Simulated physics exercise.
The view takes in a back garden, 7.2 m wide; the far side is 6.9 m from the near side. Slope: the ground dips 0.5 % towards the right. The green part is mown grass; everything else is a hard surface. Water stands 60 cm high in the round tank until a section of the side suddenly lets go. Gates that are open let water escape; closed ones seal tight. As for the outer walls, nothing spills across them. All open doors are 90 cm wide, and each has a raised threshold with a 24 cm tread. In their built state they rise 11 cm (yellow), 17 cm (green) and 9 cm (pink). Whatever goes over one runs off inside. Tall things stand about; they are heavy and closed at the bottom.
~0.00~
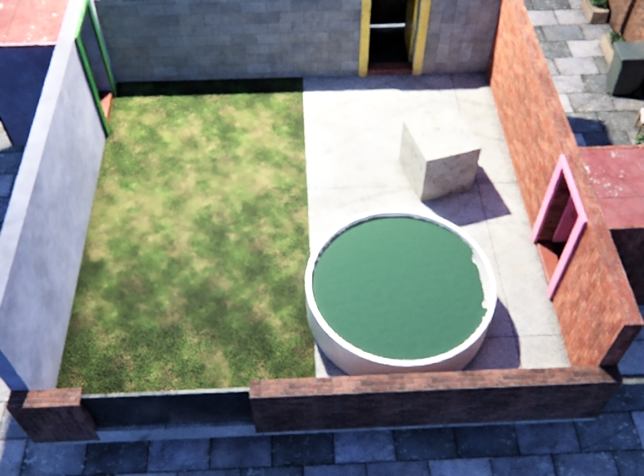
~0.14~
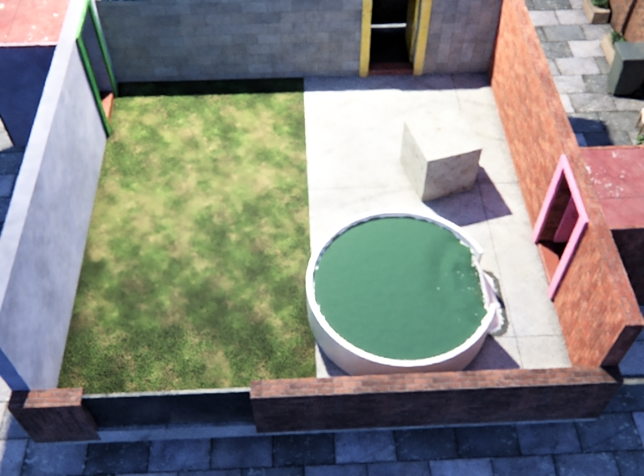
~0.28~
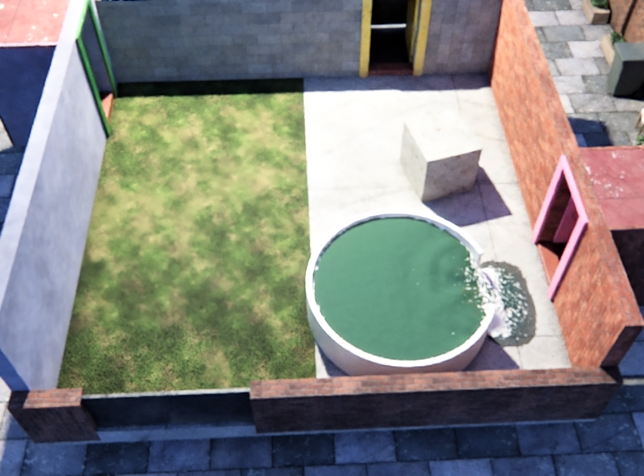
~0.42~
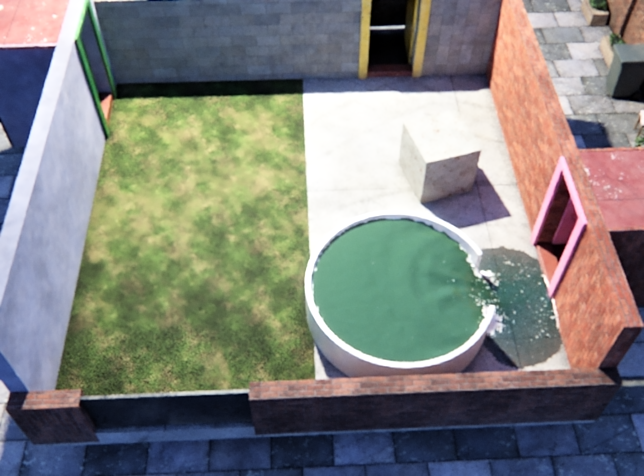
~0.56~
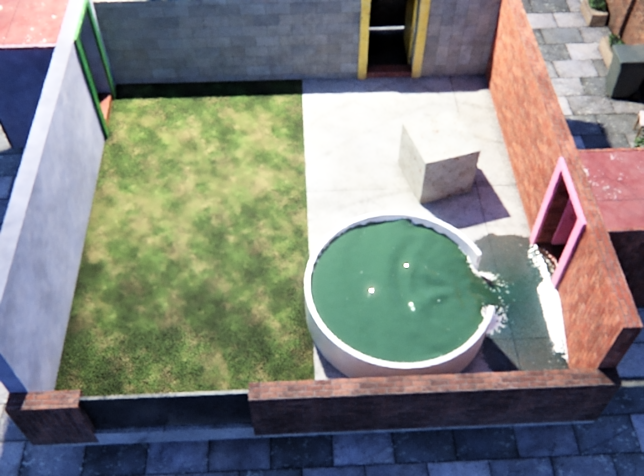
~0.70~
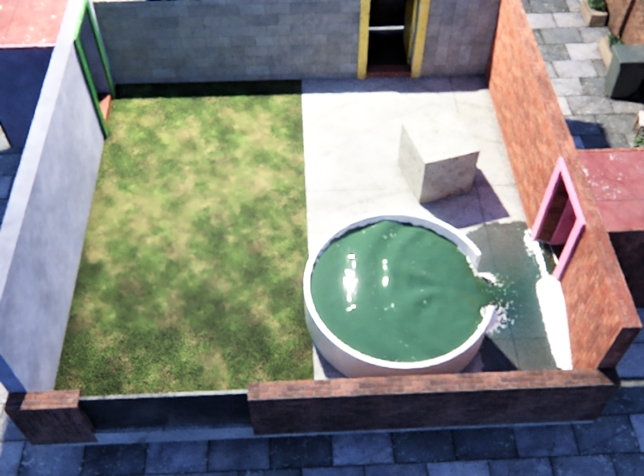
A round tank of green water breaks open on its right side, wetting the paving beside the pink door.
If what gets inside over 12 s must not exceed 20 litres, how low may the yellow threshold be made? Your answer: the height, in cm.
Around 4.5 cm.
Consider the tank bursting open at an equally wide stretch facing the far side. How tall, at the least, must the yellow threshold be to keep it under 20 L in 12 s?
It should stand roughly 11.5 cm high.
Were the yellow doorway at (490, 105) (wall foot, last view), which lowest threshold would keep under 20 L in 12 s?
Roughly 9.5 cm, give or take.
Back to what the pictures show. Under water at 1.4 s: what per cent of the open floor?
Around 10 per cent of the free floor.
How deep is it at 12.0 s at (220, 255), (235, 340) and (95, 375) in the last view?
First 3, then 3, then 3 cm.
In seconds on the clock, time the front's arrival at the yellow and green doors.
Arrival: Yellow 3.6 s, green not in the 12 s.
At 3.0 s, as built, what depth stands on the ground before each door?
Reading in centimetres: Yellow = 0, green = 0, pink = 25.
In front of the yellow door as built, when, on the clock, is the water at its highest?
At about 8.0 s.
After 1.4 s water covers 10 % of the floor, deepest (44 cm) near (566, 398); it has not reached the yellow door.
After 3.0 s water covers 20 % of the floor, deepest (37 cm) near (462, 402); it has not reached the yellow door.
After 12.0 s water covers 90 % of the floor, deepest (14 cm) near (470, 377); 6 cm at the yellow door, 0 litres in over its 11 cm threshold.
At the yellow door as built, the water arrived by 3.7 s and peaked near 8 cm at 7.8 s.
With a threshold of 4 cm, 30 litres would have come in within the 12 s; with 5.5 cm, 12 litres. So under 20 litres takes about 4.5 cm.
